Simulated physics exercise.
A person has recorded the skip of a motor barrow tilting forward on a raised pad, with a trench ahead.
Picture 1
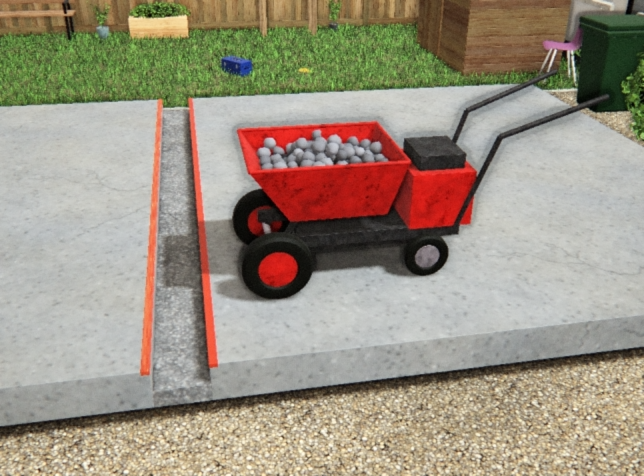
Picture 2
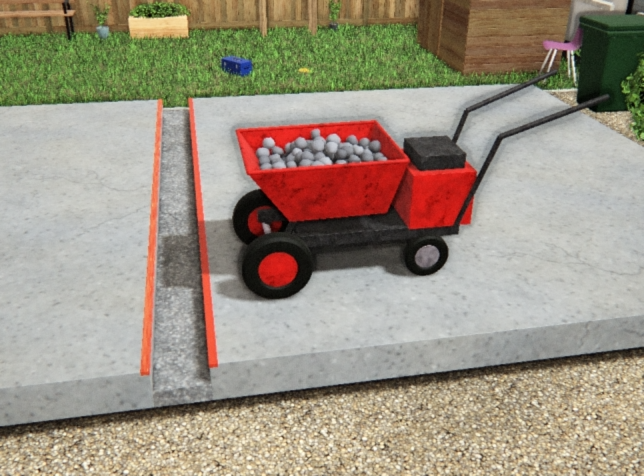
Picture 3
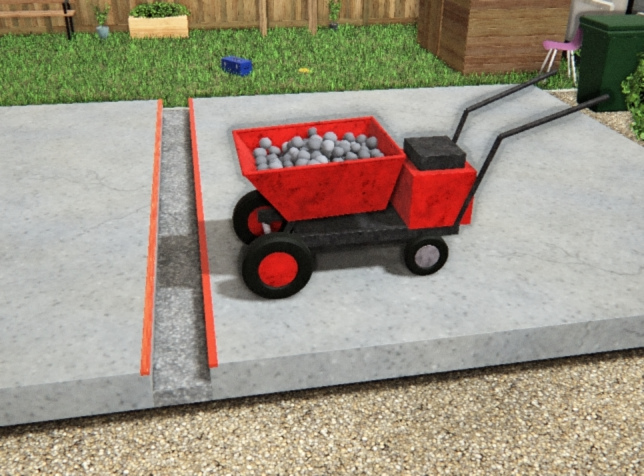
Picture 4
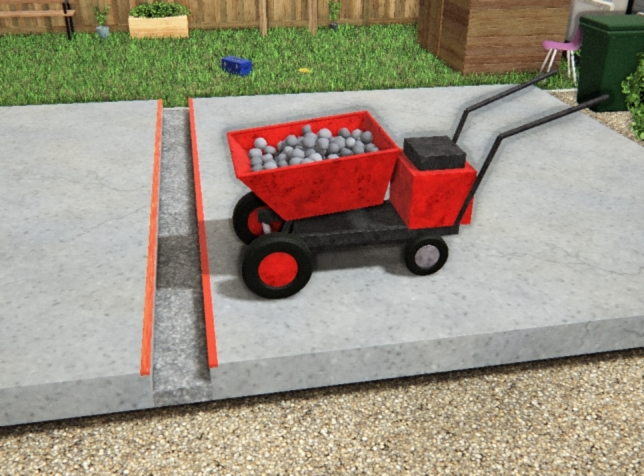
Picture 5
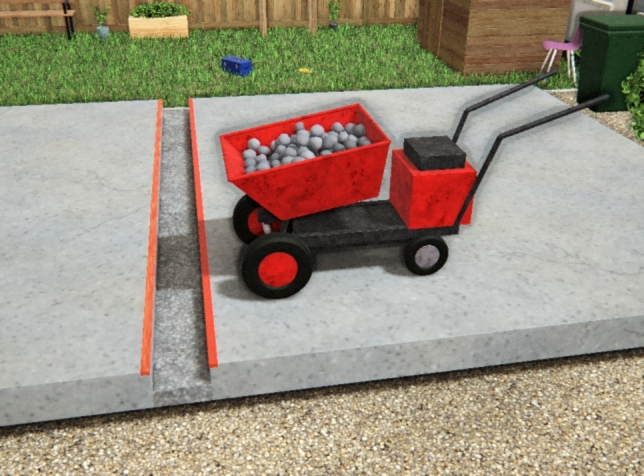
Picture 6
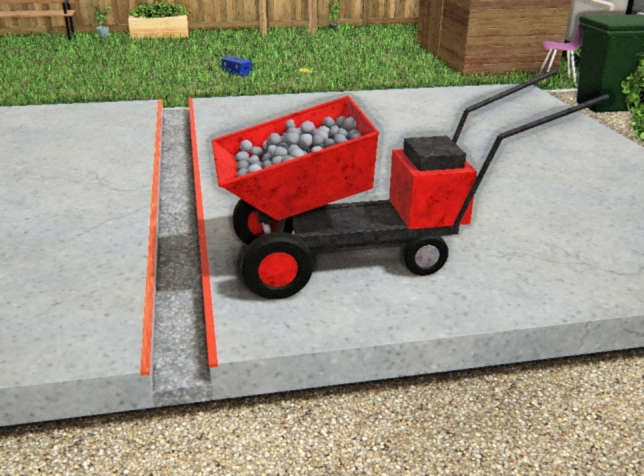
To begin with, a red motor barrow heaped with round grey cobbles stands on a raised concrete pad, its skip level, facing a narrow orange-edged trench to the left. The skip then tilts gradually forward, its left lip lowering and its rear rising clear of the black chassis, while the wheels stay still.
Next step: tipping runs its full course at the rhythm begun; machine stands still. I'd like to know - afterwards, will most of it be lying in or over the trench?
No, under half will.
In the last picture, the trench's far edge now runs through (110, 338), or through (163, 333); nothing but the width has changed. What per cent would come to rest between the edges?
You'd get 70 % in the first case and 10 % in the second.
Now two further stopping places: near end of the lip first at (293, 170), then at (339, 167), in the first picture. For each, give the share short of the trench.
10 % and 40 %, in that order.
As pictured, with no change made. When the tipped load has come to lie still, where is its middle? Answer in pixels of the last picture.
Resting centre, last picture - approx. (128, 278).
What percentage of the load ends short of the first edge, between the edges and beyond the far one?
Short: 0; between: 30; beyond: 70 per cent.
Just after the last frame, skip tipped steeply; every one in the skip.
A moment on, skip tipped right over; the larger part in the skip; just a few in or heaped over the trench; about a tenth beyond it; just a few falling.
Further on, skip tipped right over; about a tenth in the skip; roughly a quarter in or heaped over the trench; roughly two thirds beyond it.
When it is over, skip tipped right over; just a few in the skip; roughly a third in or heaped over the trench; roughly two thirds beyond it.
